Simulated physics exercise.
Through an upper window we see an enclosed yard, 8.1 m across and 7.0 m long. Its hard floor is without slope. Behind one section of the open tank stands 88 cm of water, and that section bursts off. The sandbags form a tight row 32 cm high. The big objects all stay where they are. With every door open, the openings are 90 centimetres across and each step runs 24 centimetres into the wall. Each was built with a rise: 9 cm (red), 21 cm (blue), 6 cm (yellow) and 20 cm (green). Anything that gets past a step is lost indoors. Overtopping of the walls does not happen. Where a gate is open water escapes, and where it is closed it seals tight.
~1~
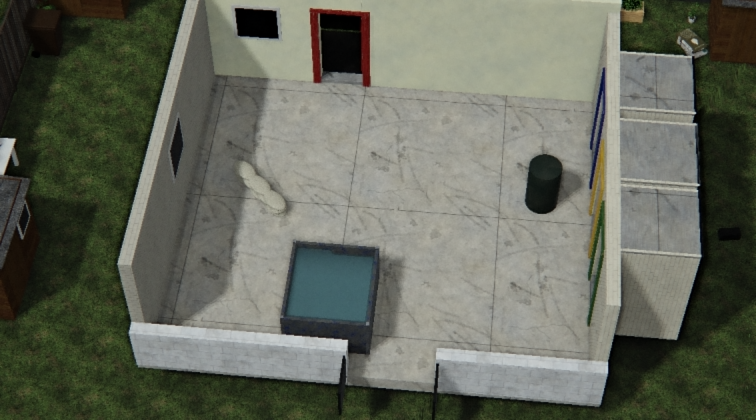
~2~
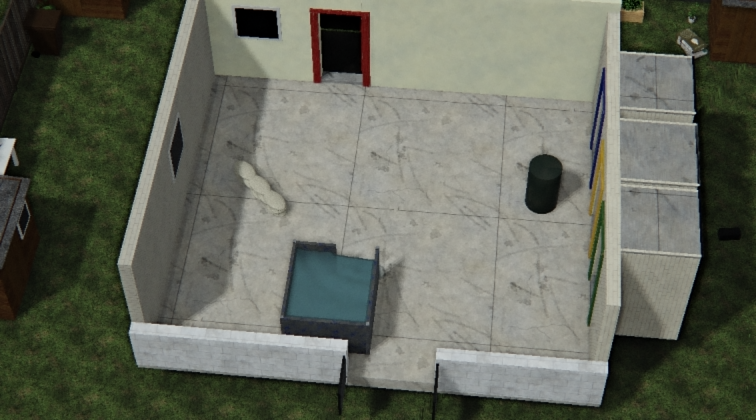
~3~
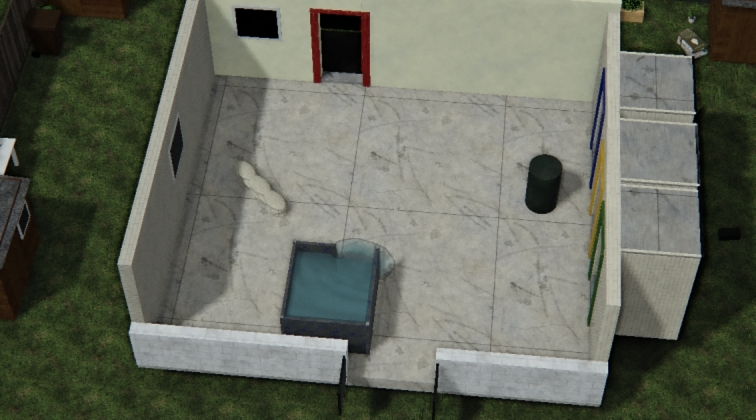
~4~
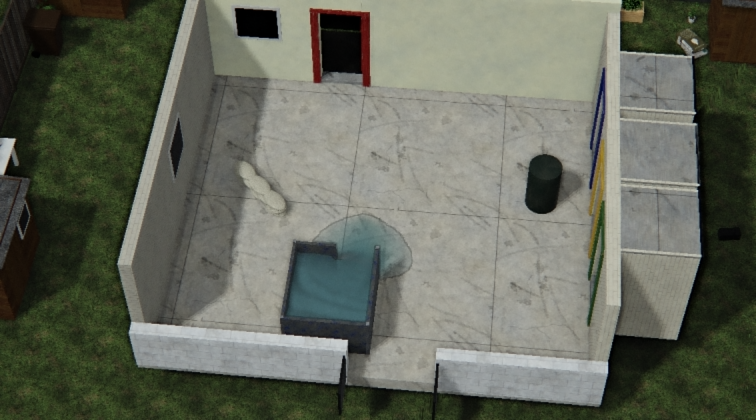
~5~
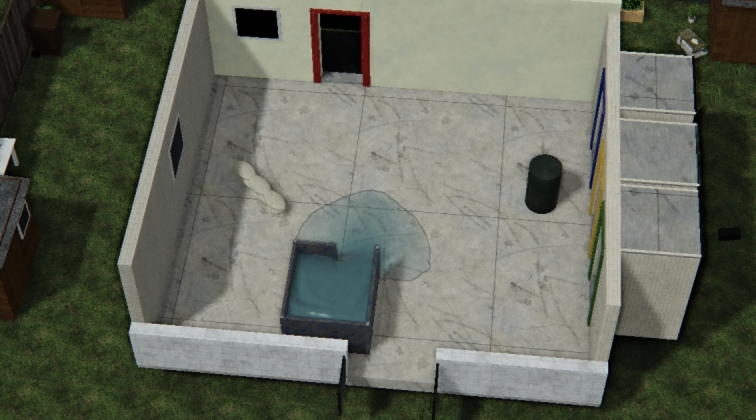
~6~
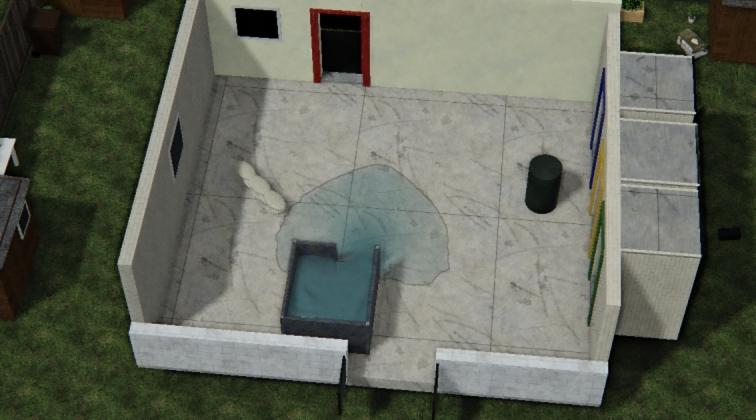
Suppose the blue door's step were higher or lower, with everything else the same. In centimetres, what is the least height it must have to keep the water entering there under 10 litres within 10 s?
6.5 cm.
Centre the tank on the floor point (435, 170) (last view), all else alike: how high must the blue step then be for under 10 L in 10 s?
In this case, 11.0 cm or so.
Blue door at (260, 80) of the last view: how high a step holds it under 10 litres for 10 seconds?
Roughly 9.5 cm, give or take.
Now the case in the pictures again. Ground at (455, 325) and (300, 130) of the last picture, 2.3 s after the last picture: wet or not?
Taking them in turn, they come out spared and submerged.
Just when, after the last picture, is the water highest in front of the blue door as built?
Around 3.5 seconds.
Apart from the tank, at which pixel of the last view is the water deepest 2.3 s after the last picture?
Around (585, 106).
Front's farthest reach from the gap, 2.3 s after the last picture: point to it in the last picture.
Near pixel (585, 106).
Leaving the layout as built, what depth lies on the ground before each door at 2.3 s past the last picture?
Door by door in centimetres - red 16, blue 2, yellow 6, green 0.
Then, 0.7 s after the last picture water covers 35 % of the floor, deepest (35 cm) near (357, 269); it has not reached the blue door.
Then, 2.3 s after the last picture water covers 50 % of the floor, deepest (28 cm) near (585, 106); 2 cm at the blue door, 0 litres in over its 21 cm step.
Then, 9.3 s after the last picture water covers 90 % of the floor, deepest (7 cm) near (566, 150); 6 cm at the blue door, 0 litres in over its 21 cm step.
At the blue door as built, the water peaked near 10 cm, 3.5 s after the last picture.
Run again over the same 10 s with other heights there, 21 litres in over 5.5 cm, 5 litres over 7.5 cm. The limit of 10 litres is kept from about 6.5 cm up.
